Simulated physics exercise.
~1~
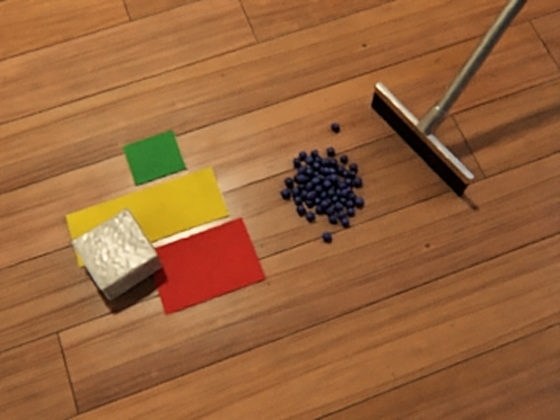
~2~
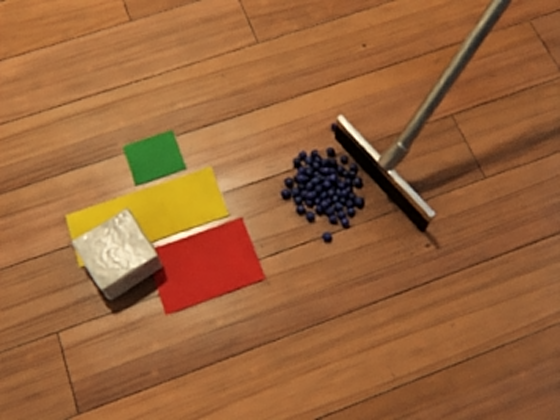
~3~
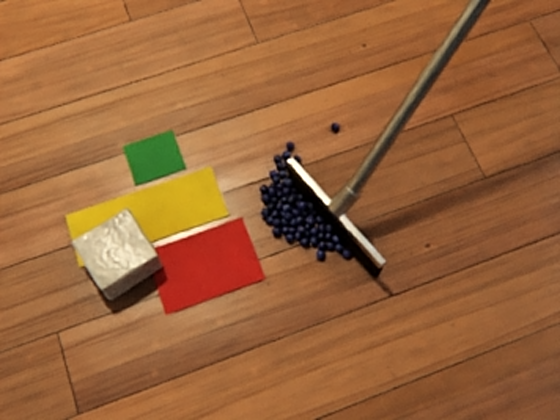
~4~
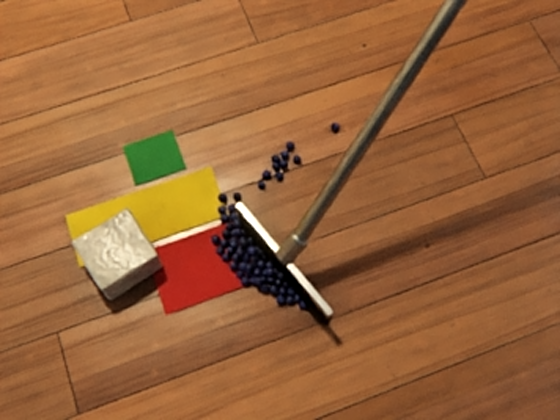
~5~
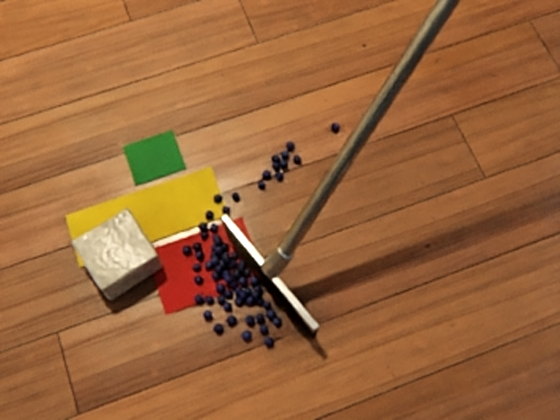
On a wooden plank floor, a squeegee on a long metal handle stands to the upper right of a pile of small dark blue balls. Green, yellow and red sheets lie to the left, with a pale block resting at the yellow one's corner. The blade slides down and left, meets the pile and shoves it toward the red sheet, leaving several balls behind. It then slows and stops at the red sheet's right edge, while the balls spread loosely ahead of it. They end scattered over the red sheet and bare floor, short of the unmoved block.
